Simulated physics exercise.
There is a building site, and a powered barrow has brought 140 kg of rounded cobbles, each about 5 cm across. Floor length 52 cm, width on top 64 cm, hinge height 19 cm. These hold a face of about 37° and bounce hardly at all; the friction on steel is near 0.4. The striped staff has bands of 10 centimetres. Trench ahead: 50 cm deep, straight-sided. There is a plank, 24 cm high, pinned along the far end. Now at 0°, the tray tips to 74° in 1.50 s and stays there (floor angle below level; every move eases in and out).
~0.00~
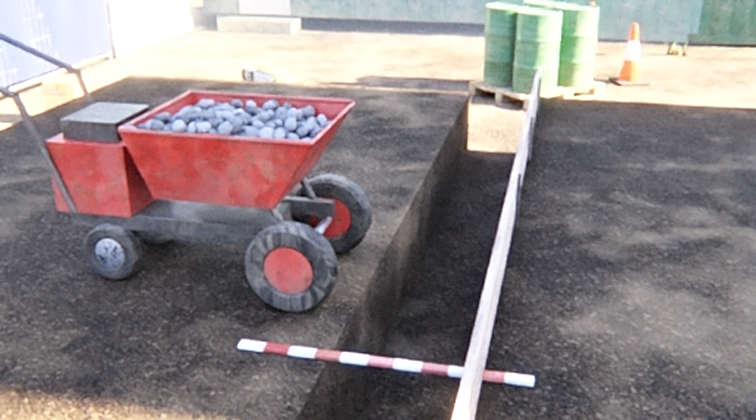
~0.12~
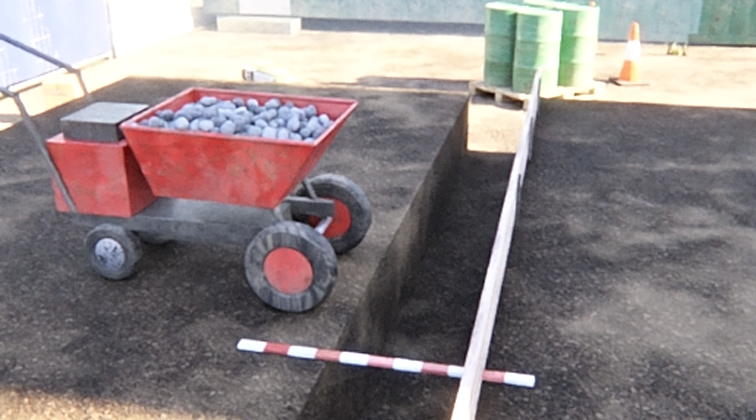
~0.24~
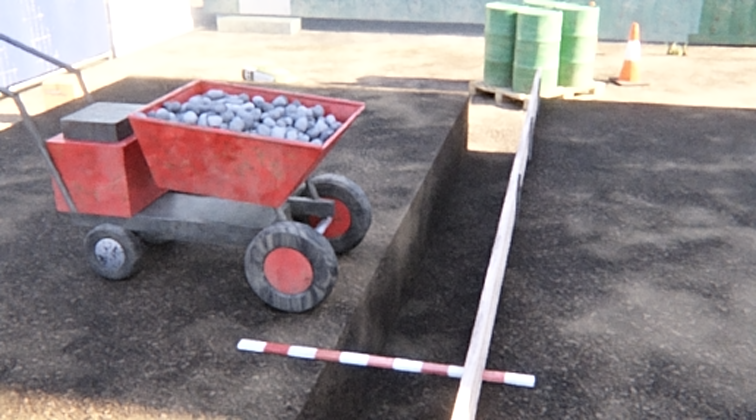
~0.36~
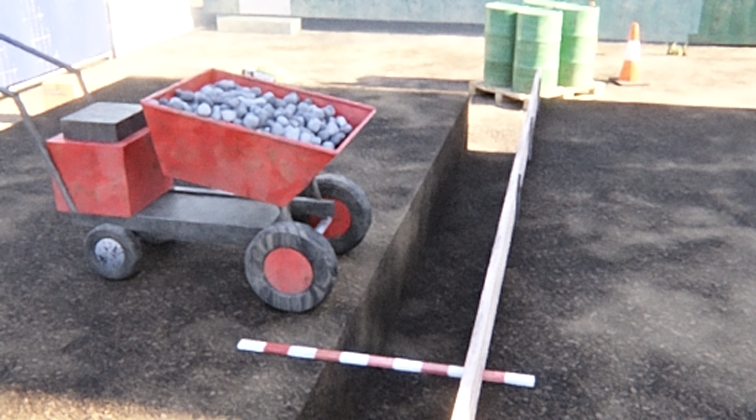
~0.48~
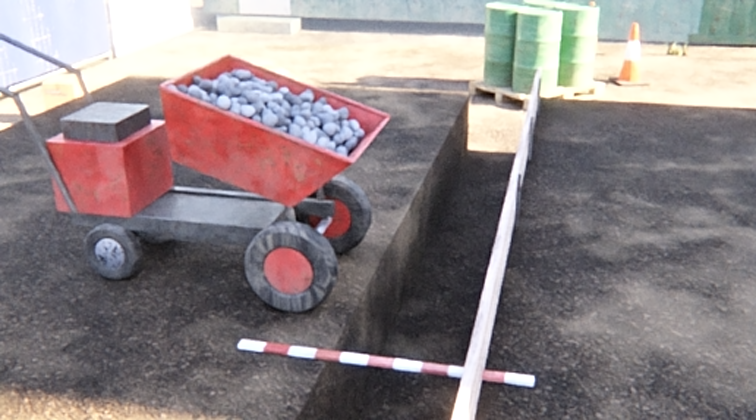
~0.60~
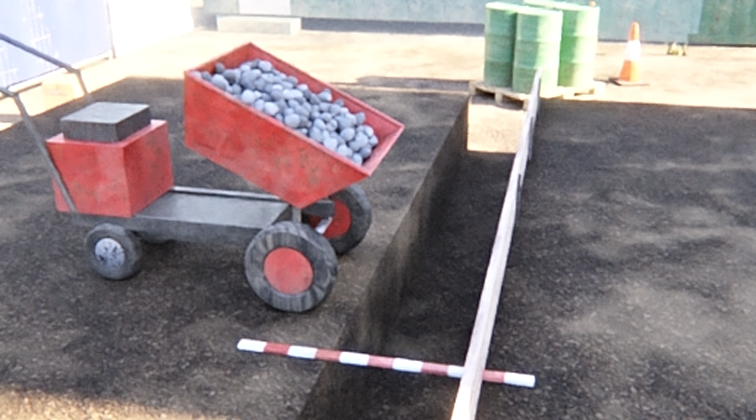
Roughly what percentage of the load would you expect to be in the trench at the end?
I'd expect around 97 per cent.
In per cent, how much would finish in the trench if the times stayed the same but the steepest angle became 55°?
It would be near 35 per cent.
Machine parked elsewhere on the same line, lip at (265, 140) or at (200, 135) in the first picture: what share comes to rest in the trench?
Near 100 then near 95 percent.
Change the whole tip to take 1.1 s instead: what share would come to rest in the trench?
About 90%.
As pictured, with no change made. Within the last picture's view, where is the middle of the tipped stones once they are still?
The stones end up centred near (448, 378).
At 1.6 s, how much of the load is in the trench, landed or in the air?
By that point it's something like 45 in a hundred.
After 1.1 s the floor is at 62°; 99 % in the tray, 1 % in the trench; the foremost stones are at (449, 233).
After 1.6 s the floor is at 74°; 52 % in the tray, 45 % in the trench, 3 % past the trench; the foremost stones are at (567, 292).
After 2.0 s the floor is at 74°; 24 % in the tray, 73 % in the trench, 3 % past the trench; the foremost stones are at (634, 301).
After 3.9 s the floor is at 74°; 0 % in the tray, 97 % in the trench, 3 % past the trench; the foremost stones are at (653, 296).
